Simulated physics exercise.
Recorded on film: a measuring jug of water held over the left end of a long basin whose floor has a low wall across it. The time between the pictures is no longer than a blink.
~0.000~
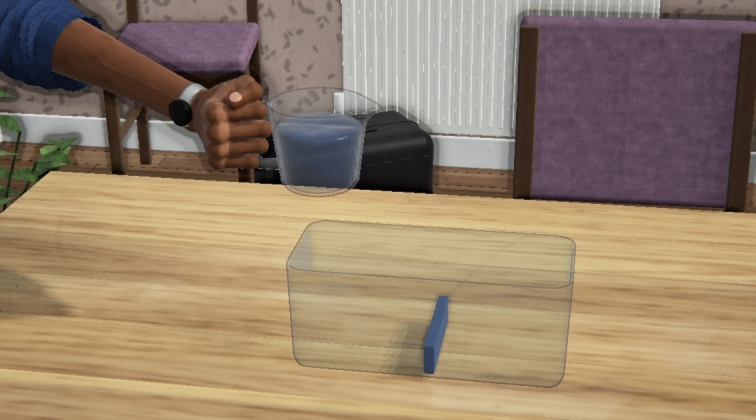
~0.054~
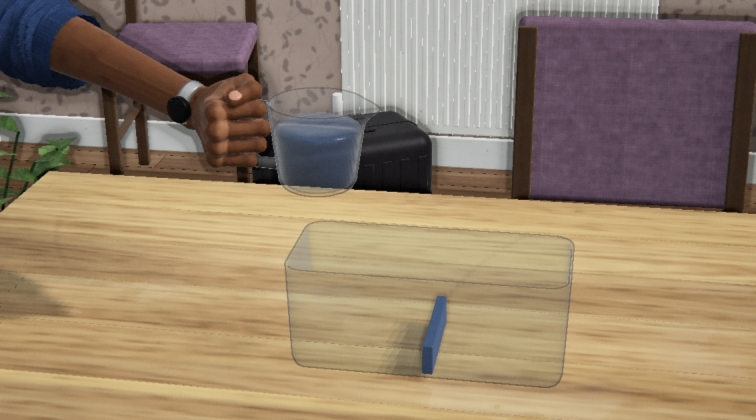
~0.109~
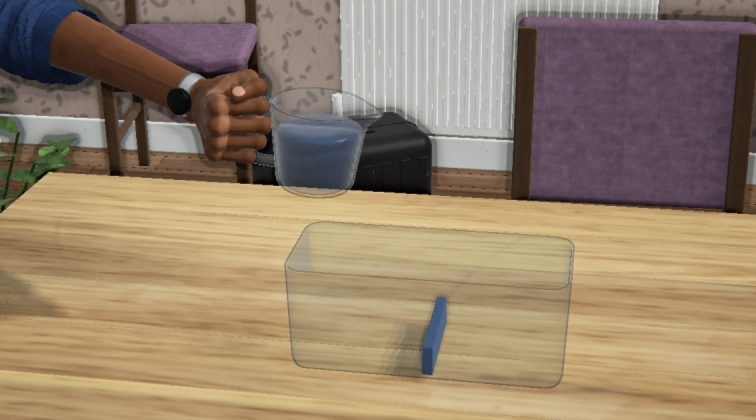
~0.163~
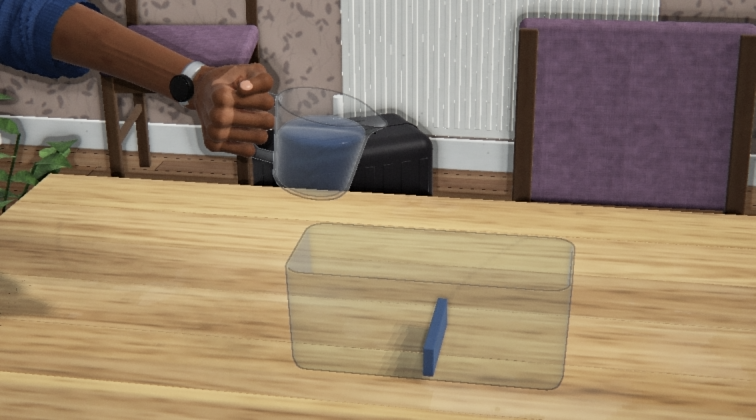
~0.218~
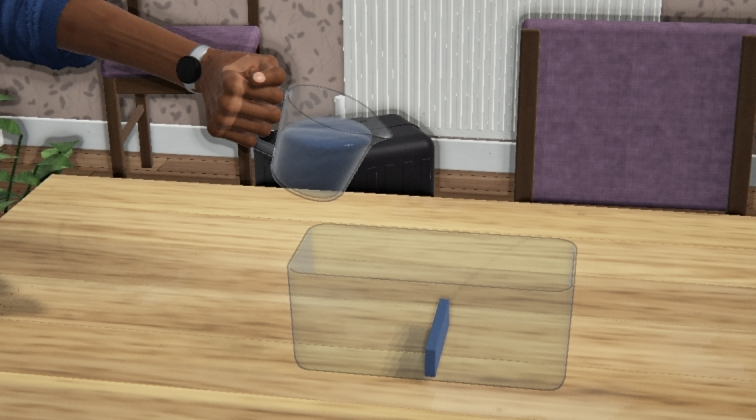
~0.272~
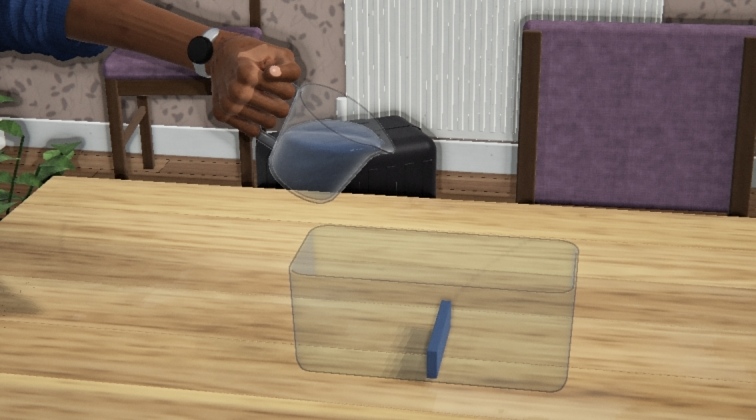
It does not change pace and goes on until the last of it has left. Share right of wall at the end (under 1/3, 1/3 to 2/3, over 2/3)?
I reckon what ends right of the wall does not reach a third.
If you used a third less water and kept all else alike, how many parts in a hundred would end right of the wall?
Estimated share: Close to 5 per cent.
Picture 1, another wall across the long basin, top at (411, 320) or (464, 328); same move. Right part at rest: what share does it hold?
First try close to 70 percent, second try close to 10 percent.
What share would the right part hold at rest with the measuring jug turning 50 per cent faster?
It comes to 10 per cent or so.
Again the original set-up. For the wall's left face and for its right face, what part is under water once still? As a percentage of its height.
The left reads 50 in a hundred and the right 10 in a hundred.
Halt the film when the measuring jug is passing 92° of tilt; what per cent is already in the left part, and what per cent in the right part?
Left side 20 in a hundred, right side 5 in a hundred.
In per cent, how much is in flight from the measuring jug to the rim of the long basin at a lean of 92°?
Estimate: Some 30 per cent.
A moment on, the measuring jug is tipped on its side and 49 per cent is still to pour, 19 is left of the wall and 4 right of it.
Next, the measuring jug is tipped right over and 6 per cent is still to pour, 74 is left of the wall and 12 right of it.
Then the measuring jug is tipped right over and 0 per cent is still to pour, 84 is left of the wall and 14 right of it.
Later the measuring jug is tipped right over and 0 per cent is still to pour, 84 is left of the wall and 14 right of it.
Finally, 84 per cent lies left of the wall, 14 right of it and 1 outside.
